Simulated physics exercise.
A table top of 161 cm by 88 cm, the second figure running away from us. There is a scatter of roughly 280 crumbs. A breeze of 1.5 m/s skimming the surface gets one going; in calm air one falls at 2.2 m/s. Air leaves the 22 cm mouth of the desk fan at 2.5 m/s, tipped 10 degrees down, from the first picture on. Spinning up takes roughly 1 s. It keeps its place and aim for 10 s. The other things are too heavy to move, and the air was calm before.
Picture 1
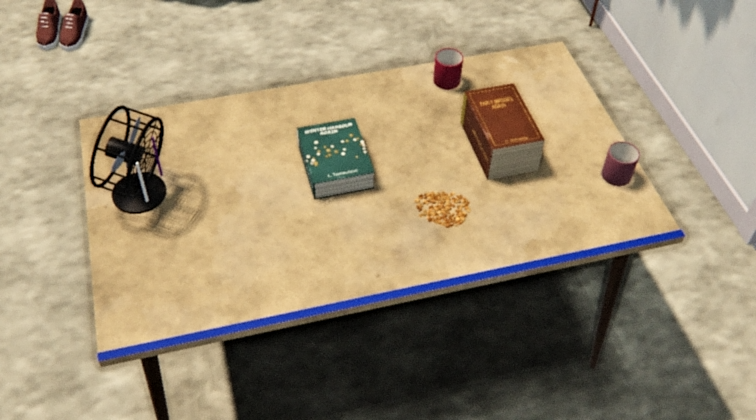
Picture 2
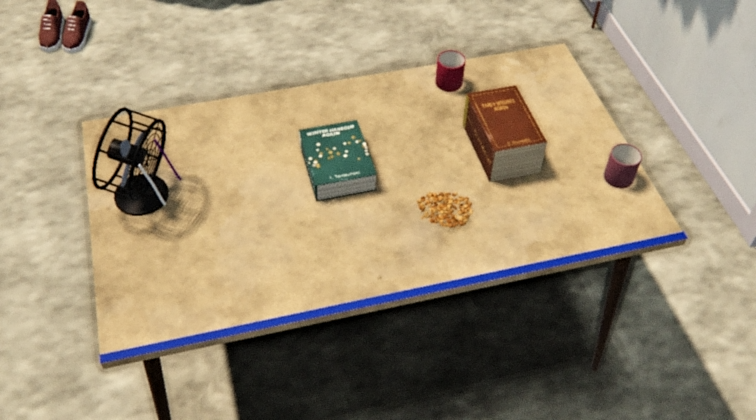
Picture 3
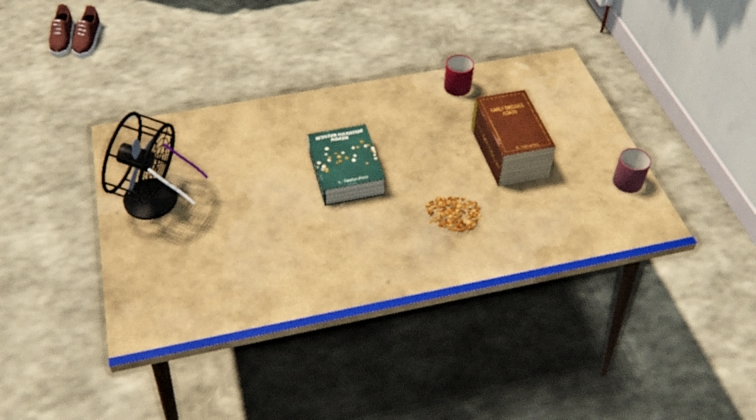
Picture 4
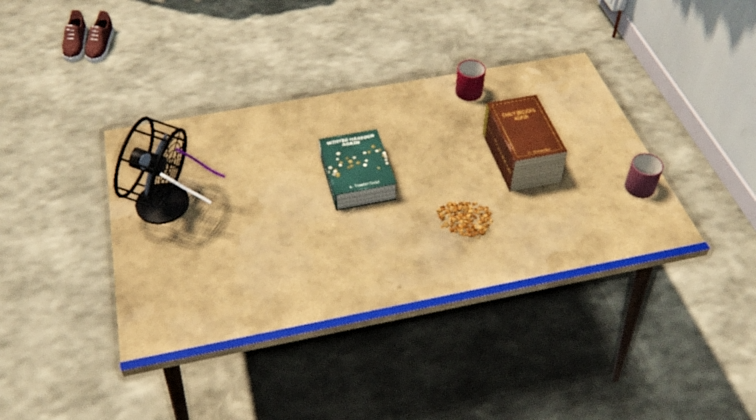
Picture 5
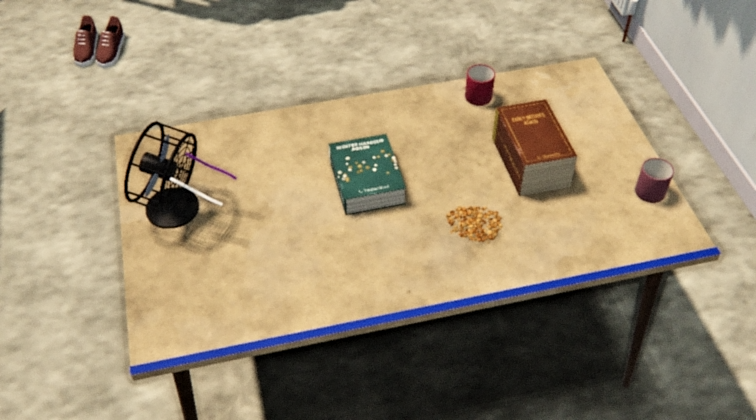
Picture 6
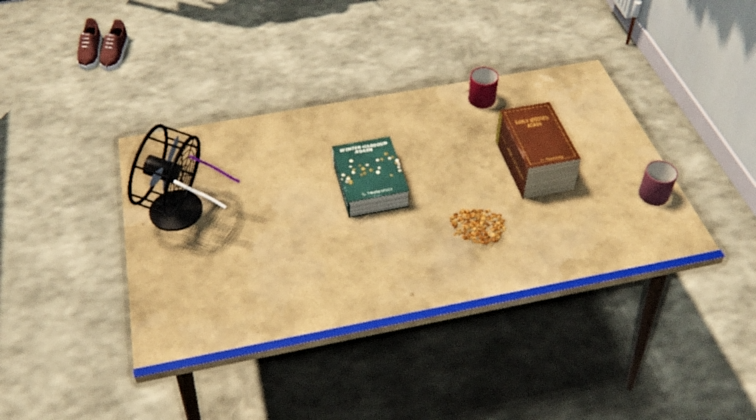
A small black desk fan faces still crumbs, books and cups as the view shifts slightly.
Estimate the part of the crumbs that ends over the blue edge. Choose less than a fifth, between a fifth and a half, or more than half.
The share over the blue edge is less than a fifth.
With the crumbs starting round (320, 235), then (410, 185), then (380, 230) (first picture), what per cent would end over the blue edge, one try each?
In that order: 100 %, 0 %, 70 %.
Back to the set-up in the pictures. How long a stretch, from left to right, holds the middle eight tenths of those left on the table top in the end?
Roughly 50 cm.
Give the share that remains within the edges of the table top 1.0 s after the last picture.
Near 100 %.
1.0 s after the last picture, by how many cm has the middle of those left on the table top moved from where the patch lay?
Roughly 40 cm.
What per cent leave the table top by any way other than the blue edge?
Near 50 %.
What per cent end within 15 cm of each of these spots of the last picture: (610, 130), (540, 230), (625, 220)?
In turn about 0 %, 15 %, 20 %.
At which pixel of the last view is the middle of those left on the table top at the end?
Near (598, 212).
Then, 1.0 s after the last picture, 3 % are over the blue edge; the middle of those still in play is near (614, 220); 1 % have settled or left.
Then, 2.2 s after the last picture, 4 % are over the blue edge; the middle of those still in play is near (575, 206); 56 % have settled or left.
Then, 4.6 s after the last picture, 4 % are over the blue edge; the middle of those still in play is near (588, 205); 57 % have settled or left.
Then, 9.1 s after the last picture, at the end, 4 % are over the blue edge; the middle of those still in play is near (598, 212).
